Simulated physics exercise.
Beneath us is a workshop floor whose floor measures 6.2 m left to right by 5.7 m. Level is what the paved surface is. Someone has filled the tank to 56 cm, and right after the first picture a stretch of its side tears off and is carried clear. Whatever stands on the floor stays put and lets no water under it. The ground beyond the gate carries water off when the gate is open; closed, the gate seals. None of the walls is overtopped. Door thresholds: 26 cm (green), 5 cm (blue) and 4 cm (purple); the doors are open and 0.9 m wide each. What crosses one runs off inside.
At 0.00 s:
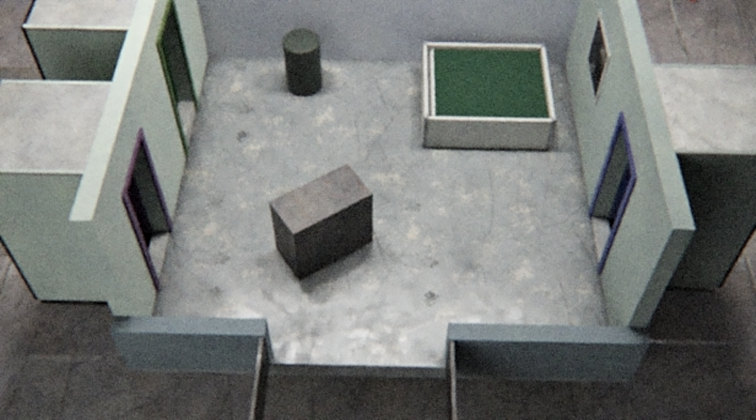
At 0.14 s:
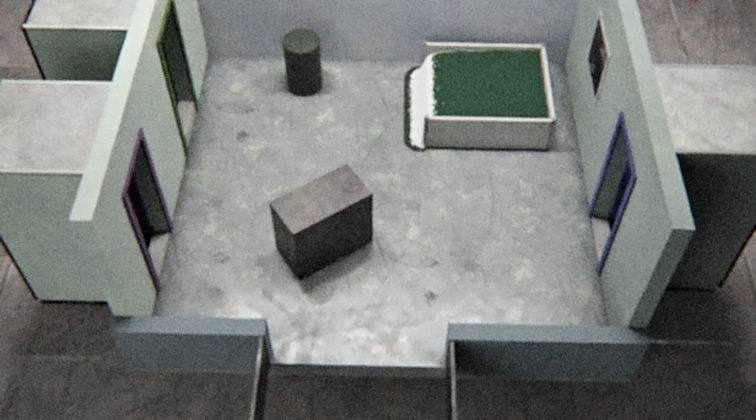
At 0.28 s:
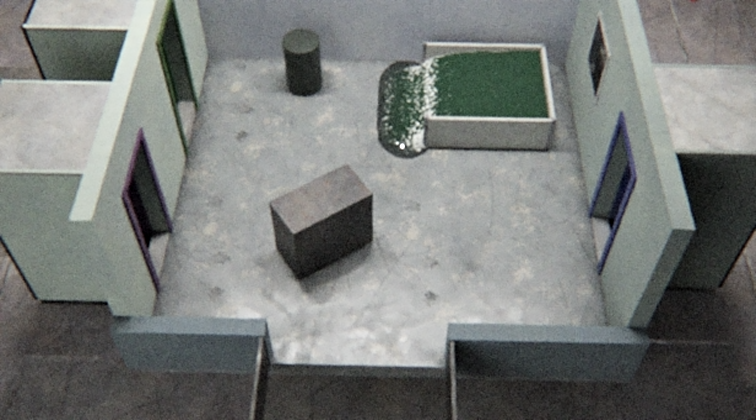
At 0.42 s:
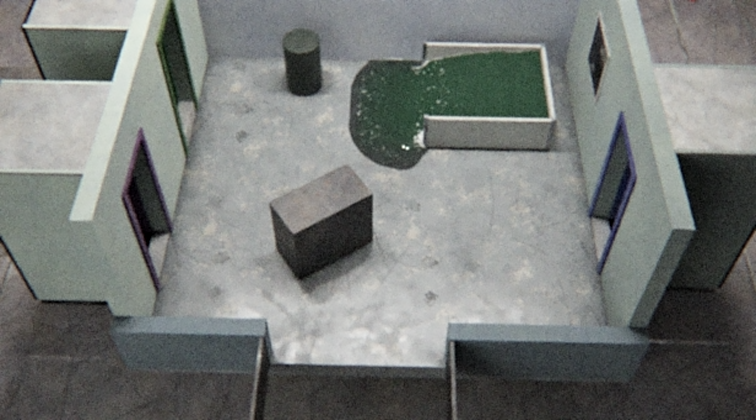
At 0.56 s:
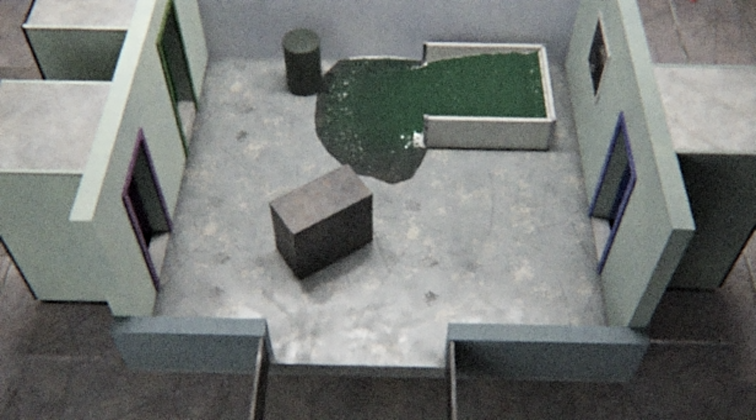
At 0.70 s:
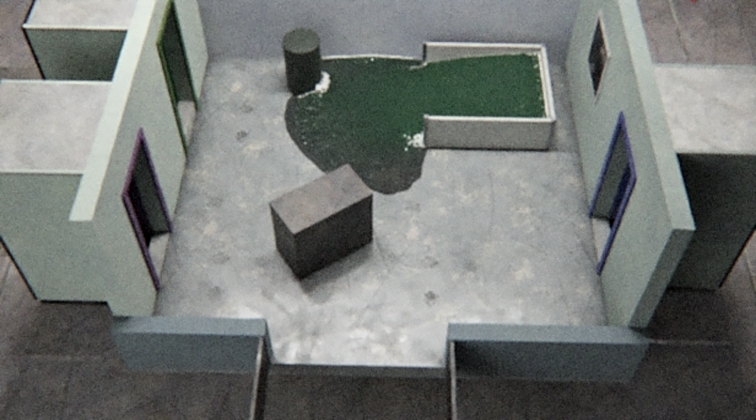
A green-filled, pale-walled tank stands at the back right of a grey, walled floor seen from high above through a fixed camera. A dark cylinder stands at the back left, a dark grey block sits near the middle, and green, purple and blue doorways line the side walls. The tank's left side opens, and green water pours out with white froth, spreading leftward to the cylinder and forward to the block.
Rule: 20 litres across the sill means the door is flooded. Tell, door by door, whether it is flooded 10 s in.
Door by door: Green door: Not flooded; blue door: Not flooded; purple door: Flooded.
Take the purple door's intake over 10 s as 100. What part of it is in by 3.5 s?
Share: ~ 10 %.
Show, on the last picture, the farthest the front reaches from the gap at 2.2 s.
That would be close to (170, 235).
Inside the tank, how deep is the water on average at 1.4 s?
I'd put the mean depth near 28 centimetres.
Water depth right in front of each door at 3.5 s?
In cm: Green 17, blue 0, purple 9.
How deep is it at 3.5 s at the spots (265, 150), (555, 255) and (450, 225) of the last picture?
Listed order: 6 / 0 / 0 cm.
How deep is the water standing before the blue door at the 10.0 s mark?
It's about 6.5 cm.
After 1.4 s water covers 30 % of the floor and is deepest (30 cm) near (330, 85); green door 17 cm at the sill, 0 L in, blue door not reached, purple door not reached.
After 2.2 s water covers 40 % of the floor and is deepest (30 cm) near (342, 70); green door 23 cm at the sill, 0 L in, blue door not reached, purple door not reached.
After 3.5 s water covers 50 % of the floor and is deepest (29 cm) near (147, 344); green door 17 cm at the sill, 0 L in, blue door not reached, purple door 9 cm at the sill, 9 L in.
After 6.0 s water covers 70 % of the floor and is deepest (16 cm) near (200, 345); green door 8 cm at the sill, 0 L in, blue door not reached, purple door 9 cm at the sill, 33 L in.
After 10.0 s water covers 95 % of the floor and is deepest (12 cm) near (592, 354); green door 6 cm at the sill, 1 L in, blue door 7 cm at the sill, 3 L in, purple door 6 cm at the sill, 101 L in.
